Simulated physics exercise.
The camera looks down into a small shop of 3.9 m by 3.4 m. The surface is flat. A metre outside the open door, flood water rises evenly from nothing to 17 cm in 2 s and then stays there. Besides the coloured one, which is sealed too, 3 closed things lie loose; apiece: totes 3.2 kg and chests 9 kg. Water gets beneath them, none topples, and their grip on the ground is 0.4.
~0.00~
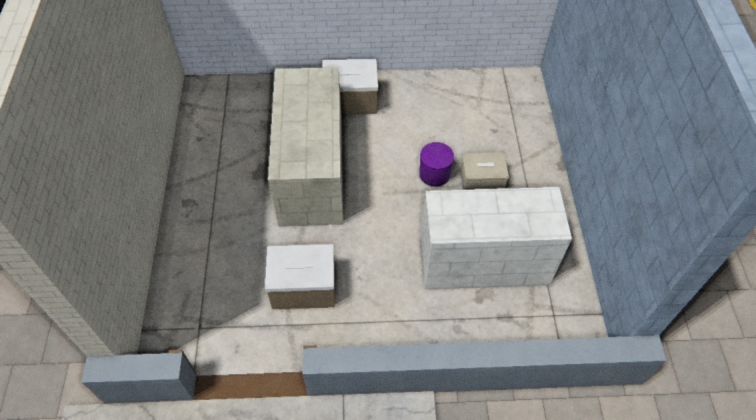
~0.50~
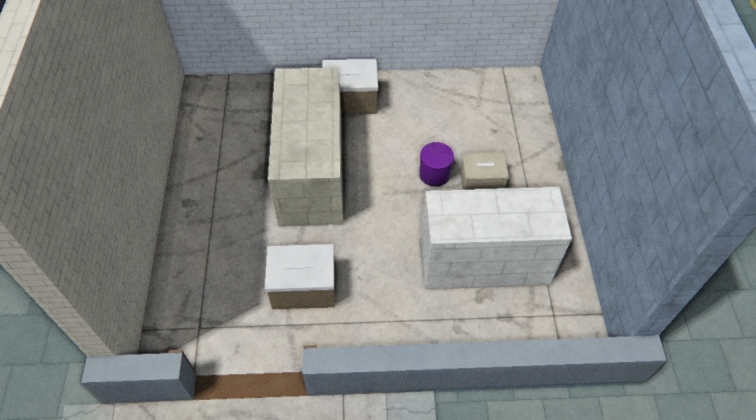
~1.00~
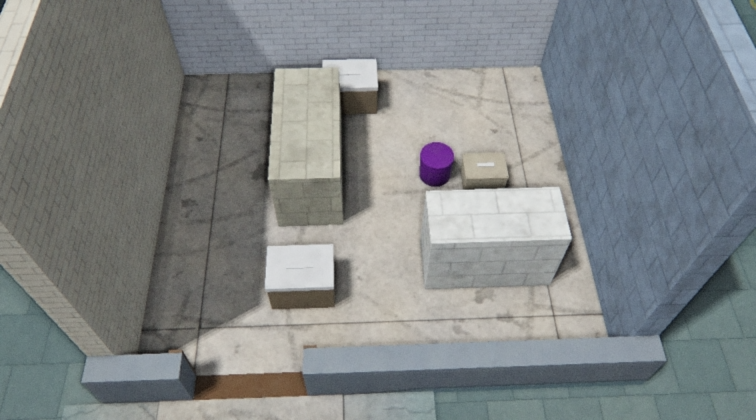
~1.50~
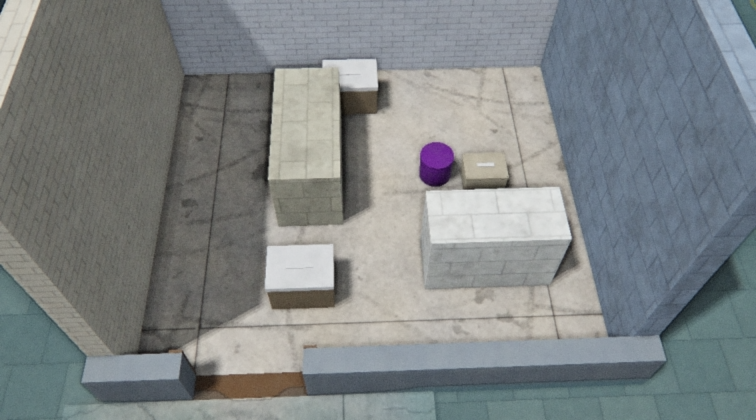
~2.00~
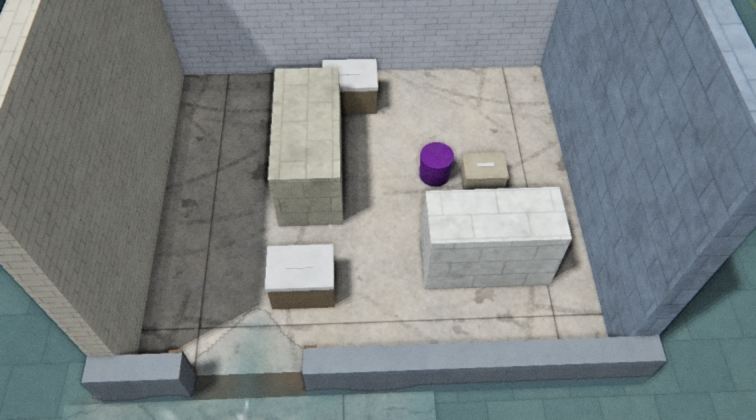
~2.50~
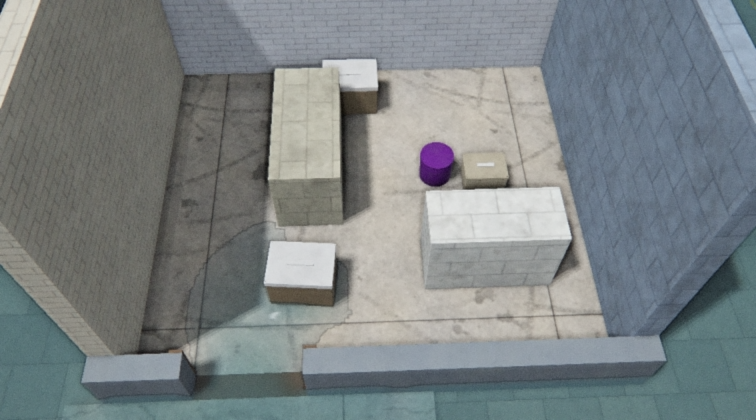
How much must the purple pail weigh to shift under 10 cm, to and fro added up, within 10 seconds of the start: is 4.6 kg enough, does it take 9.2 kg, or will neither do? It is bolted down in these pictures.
I expect that only the larger load is enough.
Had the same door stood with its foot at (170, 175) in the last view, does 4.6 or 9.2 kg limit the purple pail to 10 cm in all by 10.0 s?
In that case the lower weight is enough.
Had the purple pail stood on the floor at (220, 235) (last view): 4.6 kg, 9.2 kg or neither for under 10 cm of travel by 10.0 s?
Neither holds.
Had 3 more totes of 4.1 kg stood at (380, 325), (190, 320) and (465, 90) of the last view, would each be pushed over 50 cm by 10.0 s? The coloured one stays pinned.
In turn: Under, more, past it.
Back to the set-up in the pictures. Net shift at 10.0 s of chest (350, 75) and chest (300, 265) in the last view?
In that order: 200 cm, 200 cm.
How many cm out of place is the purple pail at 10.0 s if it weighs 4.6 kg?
About 40 cm.
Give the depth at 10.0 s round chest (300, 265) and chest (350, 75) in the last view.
About 7 and 8 cm.
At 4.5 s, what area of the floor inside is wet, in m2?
Roughly 6.5 m2.
After 3.5 s the purple pail would be 0 cm from its start with 4.6 kg and 0 cm from its start with 9.2 kg; 0 cm of water round it then.
After 4.5 s the purple pail would be 0 cm from its start with 4.6 kg and 0 cm from its start with 9.2 kg; 3 cm of water round it then.
After 7.0 s the purple pail would be 21 cm from its start with 4.6 kg and 1 cm from its start with 9.2 kg; 4 cm of water round it then.
After 10.0 s the purple pail would be 36 cm from its start with 4.6 kg and 1 cm from its start with 9.2 kg; 4 cm of water round it then.
